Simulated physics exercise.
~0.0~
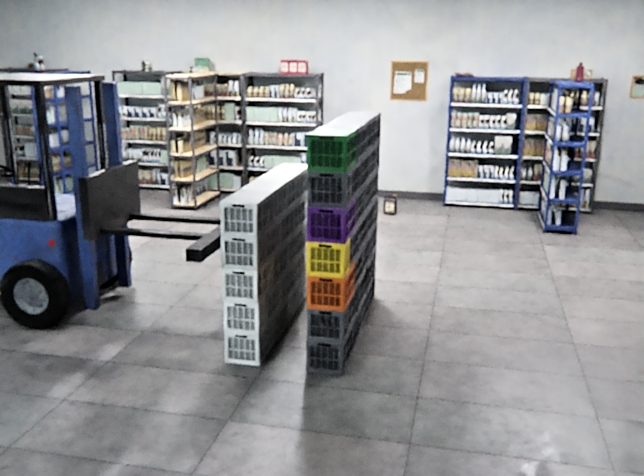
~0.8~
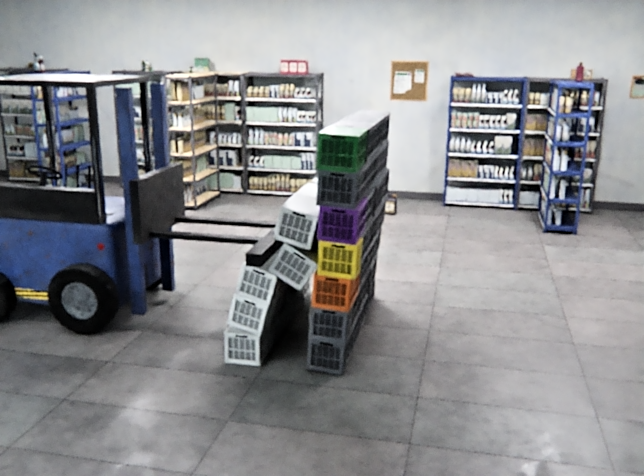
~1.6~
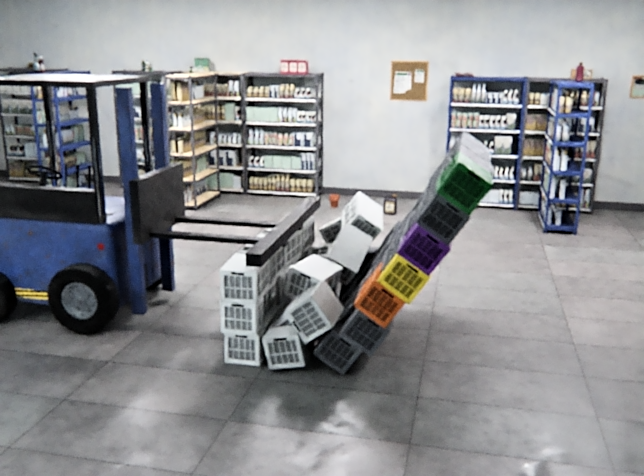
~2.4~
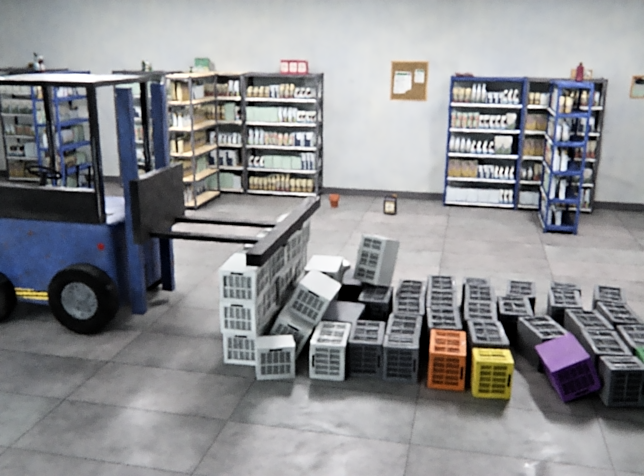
A forklift pushes a beam into pale crates, toppling the darker wall behind to the right.
